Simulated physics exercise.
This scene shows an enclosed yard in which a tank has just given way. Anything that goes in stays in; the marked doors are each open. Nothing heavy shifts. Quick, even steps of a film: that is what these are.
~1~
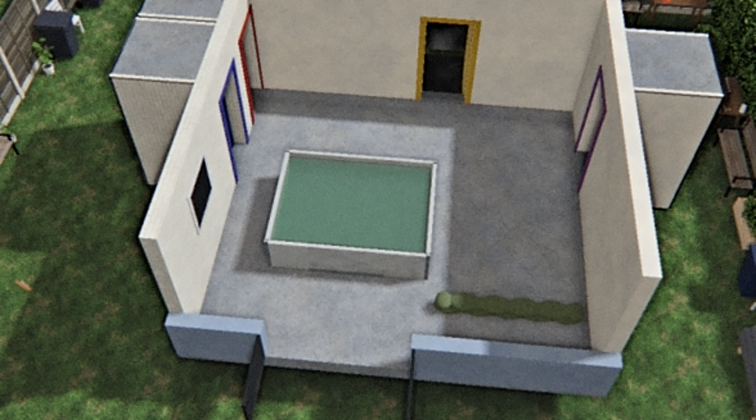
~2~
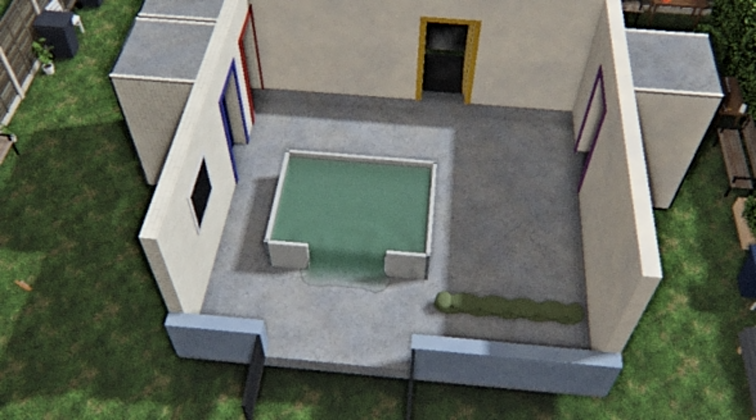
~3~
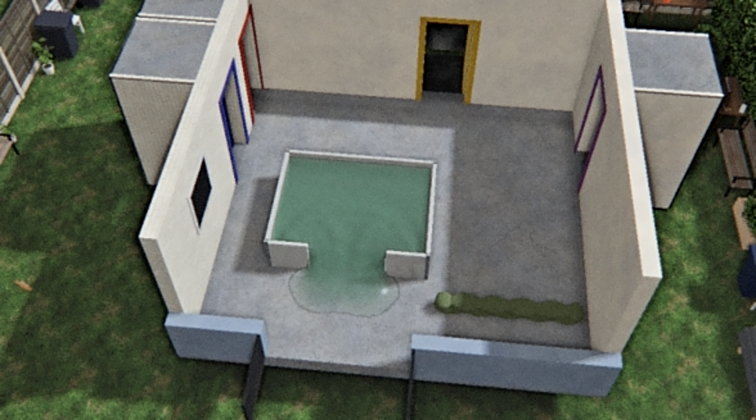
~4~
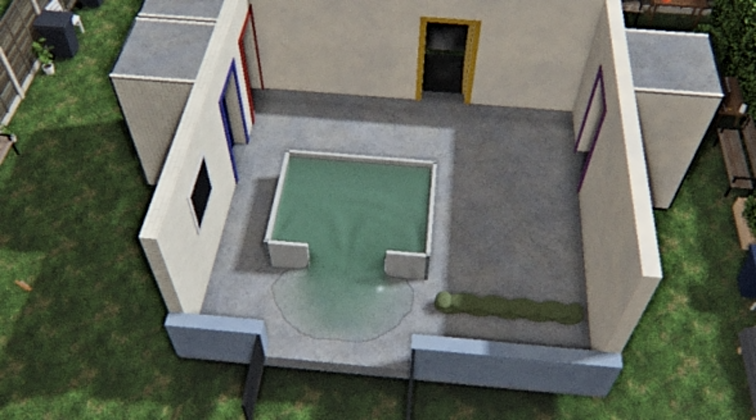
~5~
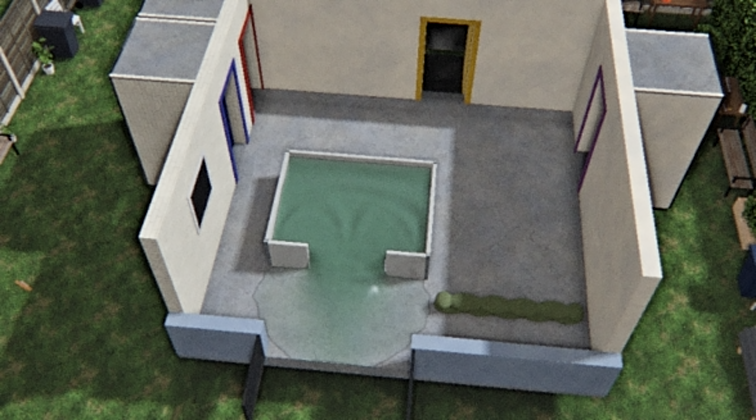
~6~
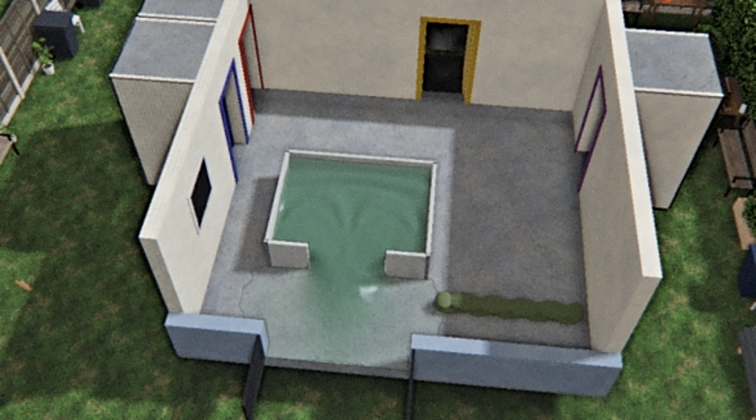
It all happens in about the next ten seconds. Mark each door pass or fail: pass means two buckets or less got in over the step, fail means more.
Blue door - pass, yellow door - pass, purple door - pass, red door - pass.
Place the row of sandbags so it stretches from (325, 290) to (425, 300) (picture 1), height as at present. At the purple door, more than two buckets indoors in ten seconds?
Result for the purple door: It remains short.
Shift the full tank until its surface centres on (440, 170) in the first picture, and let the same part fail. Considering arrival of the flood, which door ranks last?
It would be the red one.
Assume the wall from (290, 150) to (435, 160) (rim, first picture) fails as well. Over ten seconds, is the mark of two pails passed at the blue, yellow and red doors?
Blue exceeds the limit, yellow exceeds the limit, red exceeds the limit.
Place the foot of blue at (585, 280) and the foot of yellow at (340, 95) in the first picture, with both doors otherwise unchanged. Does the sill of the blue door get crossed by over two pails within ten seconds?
As it turns out, blue door stays within bounds.
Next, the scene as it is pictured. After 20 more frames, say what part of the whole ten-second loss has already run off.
I'd put it at 55 per cent.
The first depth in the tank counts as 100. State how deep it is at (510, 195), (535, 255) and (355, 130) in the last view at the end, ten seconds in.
Going in order, that's 0, 0 and 2 %.
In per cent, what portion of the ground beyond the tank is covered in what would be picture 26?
I reckon around 30 %.
A moment on, water covers 15 % of the floor; the blue door not reached, the yellow door not reached, the purple door not reached, the red door not reached.
Next, water covers 20 % of the floor; the blue door not reached, the yellow door not reached, the purple door not reached, the red door not reached.
Then, water covers 30 % of the floor; the blue door not reached, the yellow door not reached, the purple door not reached, the red door not reached.
Later, water covers 40 % of the floor; the blue door wet at the sill, nothing in, the yellow door not reached, the purple door not reached, the red door wet at the sill, nothing in.
In the end, water covers 45 % of the floor; the blue door wet at the sill, nothing in, the yellow door not reached, the purple door not reached, the red door wet at the sill, nothing in.
